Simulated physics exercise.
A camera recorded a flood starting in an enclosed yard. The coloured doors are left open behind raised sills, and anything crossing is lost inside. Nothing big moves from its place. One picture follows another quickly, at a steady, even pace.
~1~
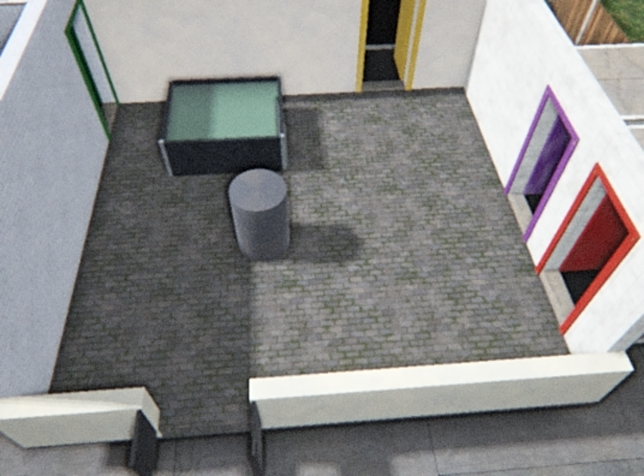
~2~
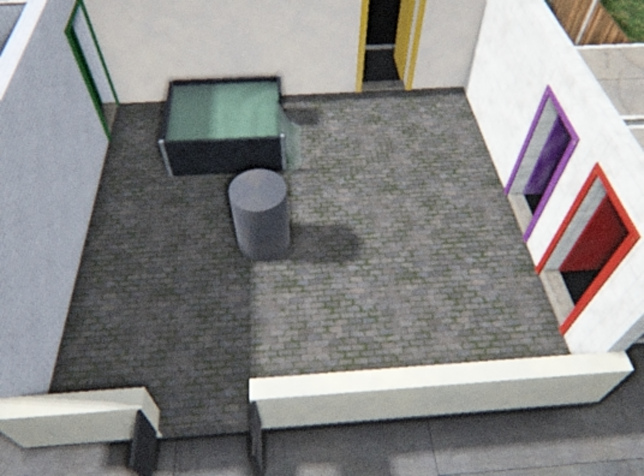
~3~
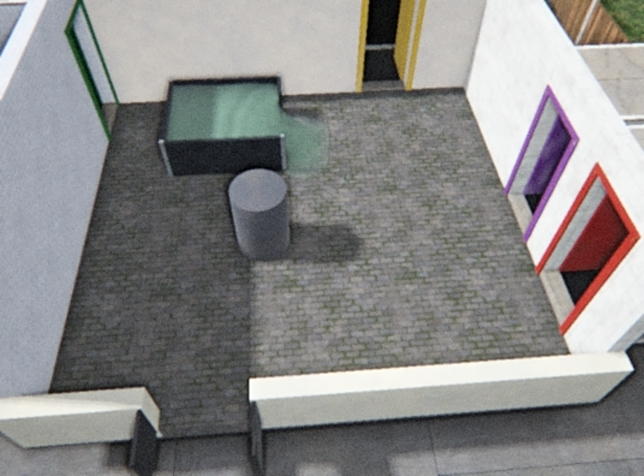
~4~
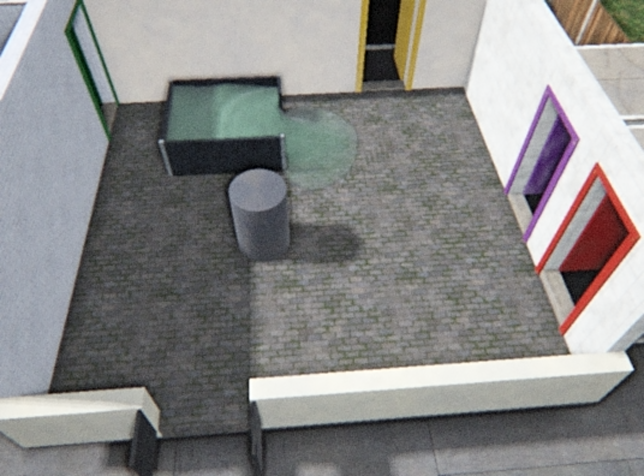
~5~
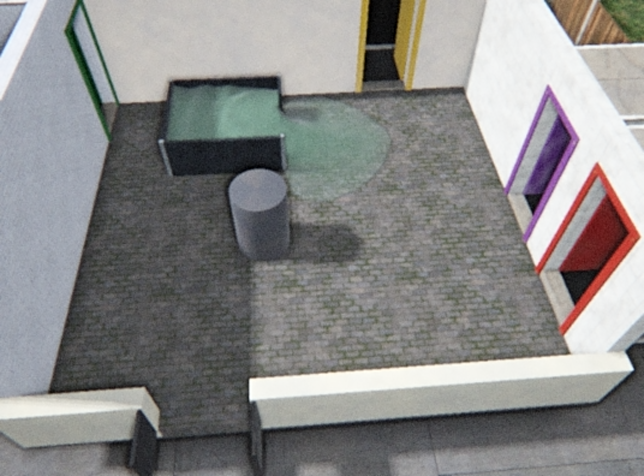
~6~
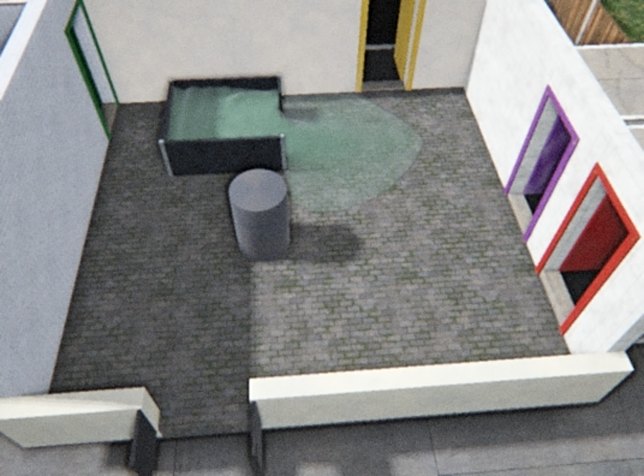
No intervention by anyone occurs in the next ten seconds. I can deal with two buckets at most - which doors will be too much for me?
At the end, the green door will most likely not exceed two buckets. The yellow door will most likely exceed two buckets. The red door will most likely not exceed two buckets. The purple door will most likely exceed two buckets.
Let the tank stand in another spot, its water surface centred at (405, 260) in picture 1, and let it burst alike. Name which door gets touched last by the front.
Answer: The door marked green.
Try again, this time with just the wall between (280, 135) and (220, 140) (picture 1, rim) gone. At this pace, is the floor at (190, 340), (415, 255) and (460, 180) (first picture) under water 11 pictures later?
The first spot is soaked, the second soaked and the third spared.
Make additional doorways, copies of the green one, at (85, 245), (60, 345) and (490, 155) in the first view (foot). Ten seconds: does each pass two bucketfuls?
Log: Door one is below the limit; door two is below the limit; door three is above the limit.
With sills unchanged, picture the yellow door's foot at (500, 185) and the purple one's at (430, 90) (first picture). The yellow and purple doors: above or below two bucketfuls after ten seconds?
Here the yellow door tops the limit while the purple door tops the limit.
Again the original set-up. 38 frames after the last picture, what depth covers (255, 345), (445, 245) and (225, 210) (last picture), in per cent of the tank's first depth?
In turn 4, 8 and 0 in a hundred.
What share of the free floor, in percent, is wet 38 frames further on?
Estimated share: Around 60 %.
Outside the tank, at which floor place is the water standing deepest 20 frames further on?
Point to roughly (572, 364).
A moment on, water covers 30 % of the floor; the green door not reached, the yellow door wet at the sill, nothing in, the red door not reached, the purple door not reached.
Next, water covers 40 % of the floor; the green door not reached, the yellow door under two buckets in, the red door not reached, the purple door under two buckets in.
Then, water covers 45 % of the floor; the green door not reached, the yellow door over two buckets in, the red door wet at the sill, nothing in, the purple door over two buckets in.
Later, water covers 60 % of the floor; the green door not reached, the yellow door far over two buckets in, the red door wet at the sill, nothing in, the purple door over two buckets in.
In the end, water covers 85 % of the floor; the green door wet at the sill, nothing in, the yellow door far over two buckets in, the red door wet at the sill, nothing in, the purple door over two buckets in.
